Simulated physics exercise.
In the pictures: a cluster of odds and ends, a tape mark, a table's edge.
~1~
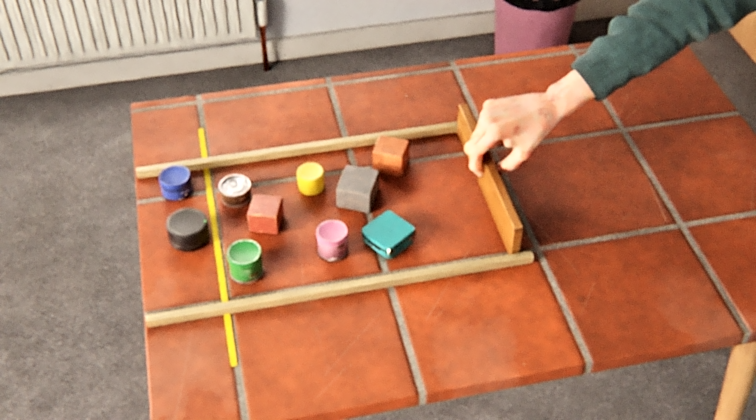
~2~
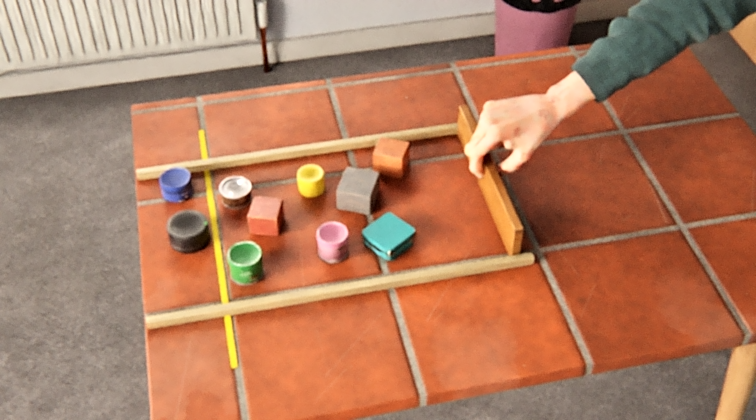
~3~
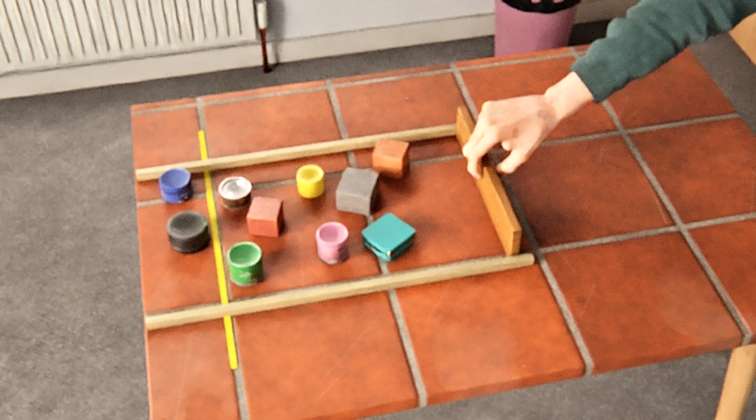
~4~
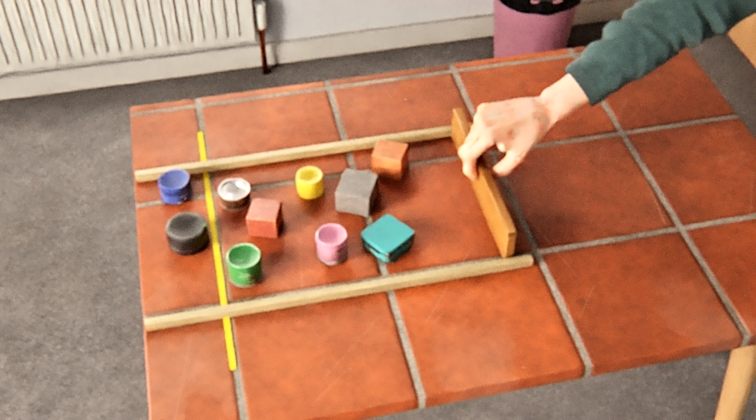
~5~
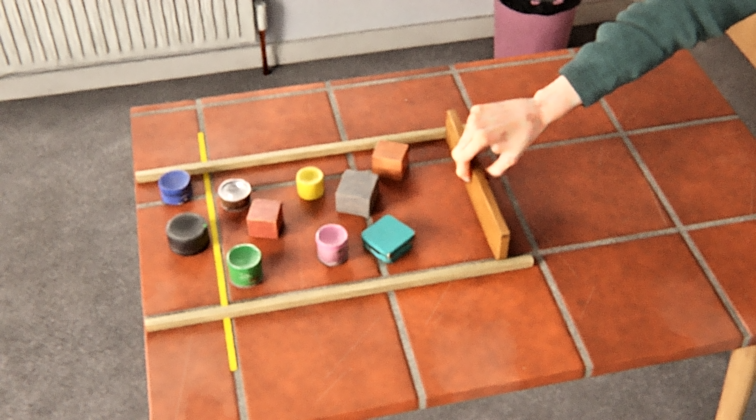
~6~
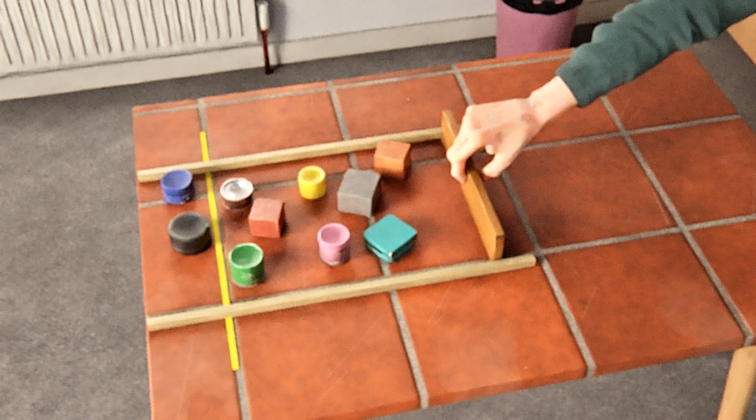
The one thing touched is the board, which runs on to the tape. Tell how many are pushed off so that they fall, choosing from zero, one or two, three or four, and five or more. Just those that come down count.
All but one or two remain.
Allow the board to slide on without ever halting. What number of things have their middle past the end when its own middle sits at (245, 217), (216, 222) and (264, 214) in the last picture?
The counts would come out as 0, 2 and 0.
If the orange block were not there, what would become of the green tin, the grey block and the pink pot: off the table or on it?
So: The green tin does not drop, the grey block does not drop, the pink pot does not drop.
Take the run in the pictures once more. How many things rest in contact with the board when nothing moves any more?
It touches 3.
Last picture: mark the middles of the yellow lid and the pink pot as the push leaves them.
In the last picture the yellow lid sits around (167, 207) and the pink pot around (164, 265).
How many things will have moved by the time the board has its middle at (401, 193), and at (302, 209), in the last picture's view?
I count 2 first and 8 after.
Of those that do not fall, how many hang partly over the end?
I count 1 overhanging.
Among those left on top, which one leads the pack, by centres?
That would be the brown pot.
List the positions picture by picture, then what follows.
Blue tub (176, 183); black lid (188, 230); green tin (245, 262); board (487, 176); tape (215, 233), in the first frame.
Black lid (189, 232); board (488, 178), in the second frame.
Green tin (246, 264); yellow lid (311, 182), in the third frame.
Blue tub (175, 187); orange block (390, 159), in the fourth frame.
Black lid (188, 234); turquoise case (388, 240), in the fifth frame.
Blue tub (178, 187); black lid (190, 234); green tin (247, 265); board (471, 183); tape (217, 237), in the sixth frame.
Early on, none off yet; blue tub at rest near (178, 187); black lid at rest near (190, 234); green tin at rest near (247, 265).
A while later, none off yet; blue tub at rest near (178, 187); black lid at rest near (190, 234); green tin travelled about its own width near (219, 273).
Finally, the number that fall off is one or two; lost, black lid.
